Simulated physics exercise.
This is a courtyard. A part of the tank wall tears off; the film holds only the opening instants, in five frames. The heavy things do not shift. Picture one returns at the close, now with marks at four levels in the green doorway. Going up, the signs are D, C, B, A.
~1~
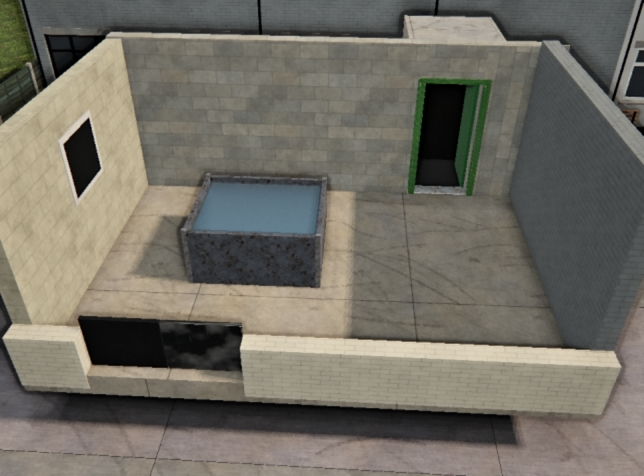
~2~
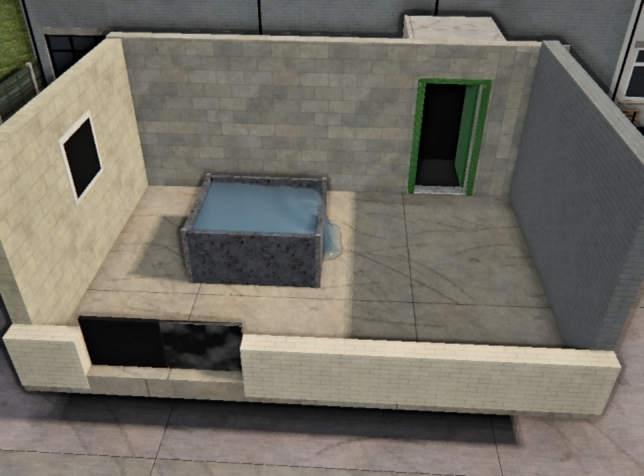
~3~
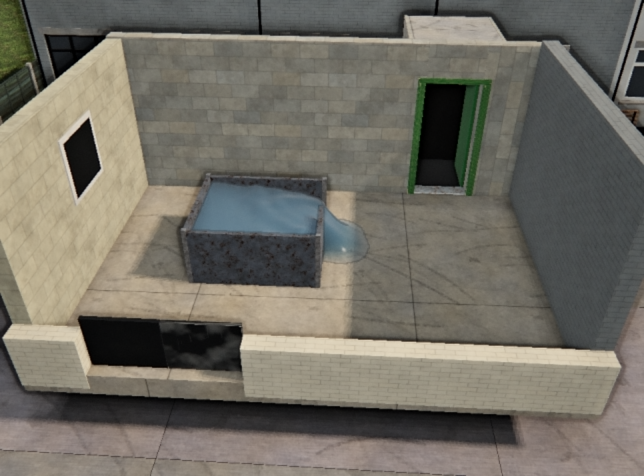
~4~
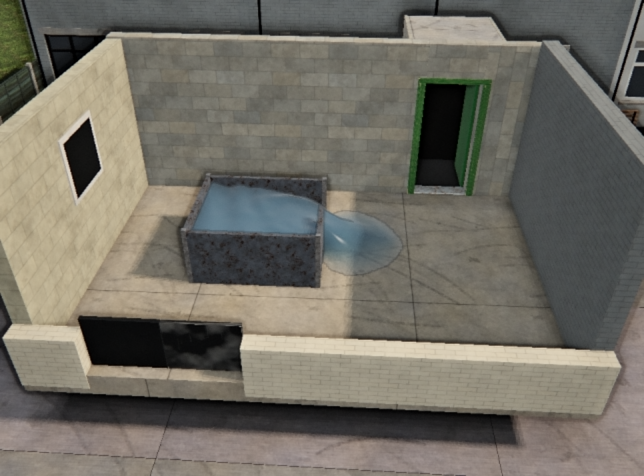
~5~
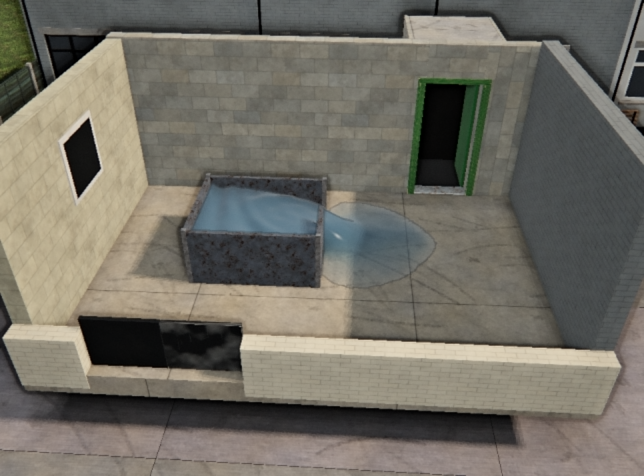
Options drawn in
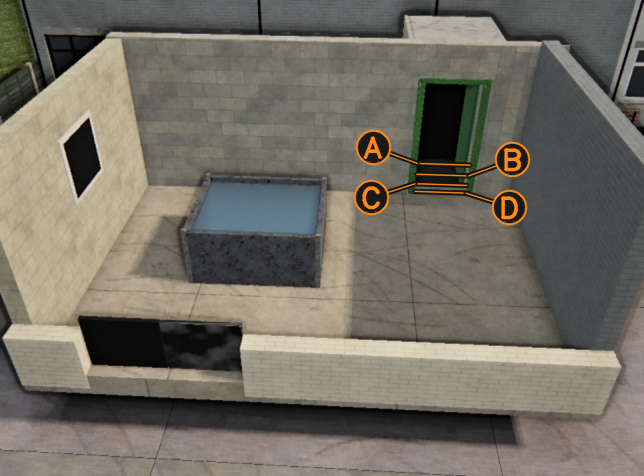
Water in a dark stone tank pours out its right side and spreads across the courtyard floor.
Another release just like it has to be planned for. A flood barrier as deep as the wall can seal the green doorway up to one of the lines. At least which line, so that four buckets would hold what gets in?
That is height C.
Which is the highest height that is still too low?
That is height D.
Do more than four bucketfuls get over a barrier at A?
No, that is safe.
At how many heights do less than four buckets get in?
Three of them.
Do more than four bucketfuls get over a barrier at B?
No, not at all.
On the marked copy, A at (443, 164); B at (442, 175); C at (441, 184); D at (440, 192); from the bottom up D, C, B, A.
For height A, nothing gets over.
For height B, nothing gets over.
For height C, a splash gets over, under a bucket.
For height D, dozens of bucketfuls pour in.
